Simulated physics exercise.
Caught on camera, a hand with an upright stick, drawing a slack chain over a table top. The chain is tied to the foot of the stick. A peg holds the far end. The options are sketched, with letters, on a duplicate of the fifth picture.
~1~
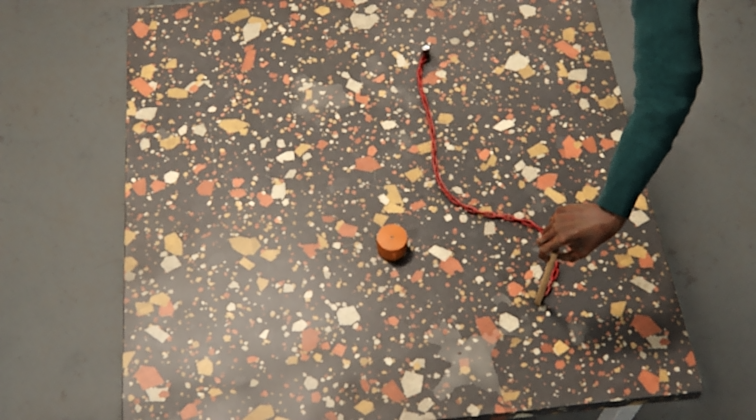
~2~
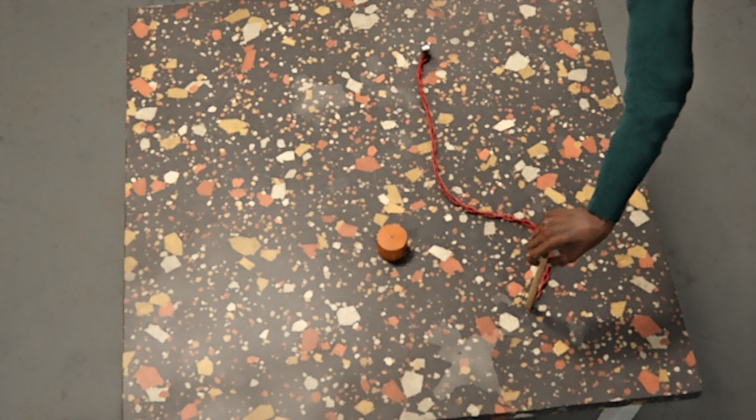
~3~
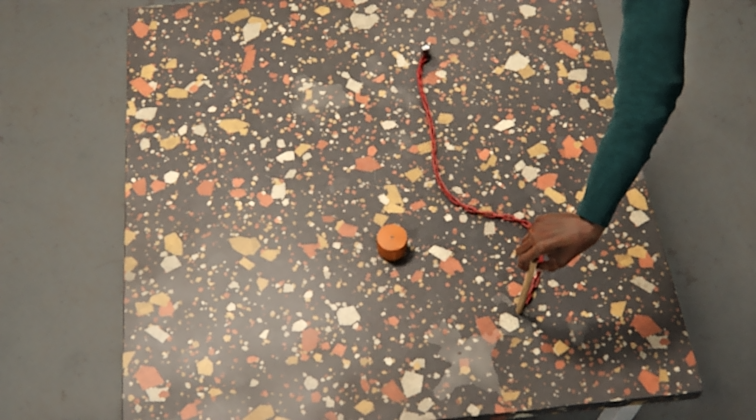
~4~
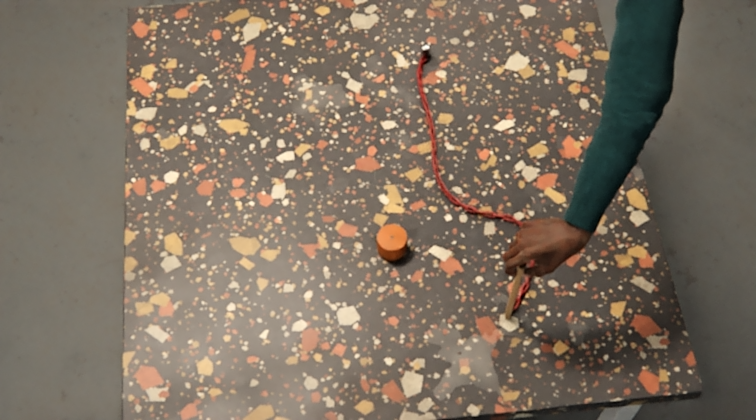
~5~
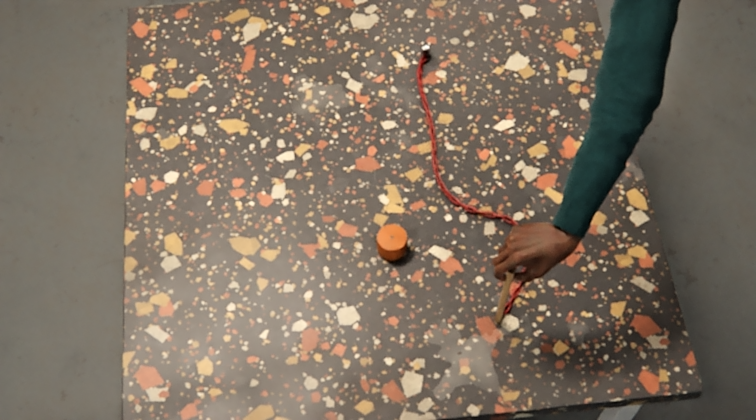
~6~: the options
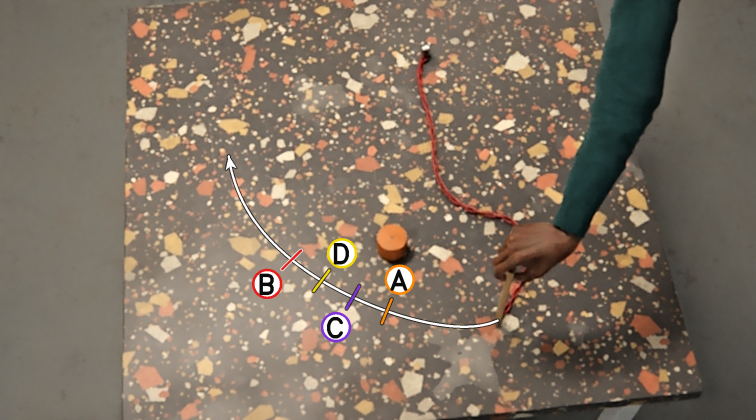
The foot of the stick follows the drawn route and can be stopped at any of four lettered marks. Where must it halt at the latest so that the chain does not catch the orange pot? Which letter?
As far as tick D.
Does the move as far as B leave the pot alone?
No.
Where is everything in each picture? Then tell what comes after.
In the first frame, peg (426, 53); orange pot (392, 243).
In the second frame, peg (426, 53); orange pot (392, 243).
In the third frame, peg (426, 53); orange pot (392, 243).
In the fourth frame, peg (426, 53); orange pot (392, 243).
In the fifth frame, peg (426, 53); orange pot (392, 243).
On the marked copy, A at (387, 311); B at (292, 260); C at (353, 297); D at (322, 281); the route from (498, 321) via (318, 278) to (229, 156).
With D. Early on, foot of the stick (433, 324), middle of the chain (448, 196).
Further on, foot of the stick (371, 305), middle of the chain (448, 196).
At the end, foot of the stick (322, 281), middle of the chain (448, 196); nothing has been touched.
As for the rest, A is safe but short; B brings the chain against the pot; C is safe but short.
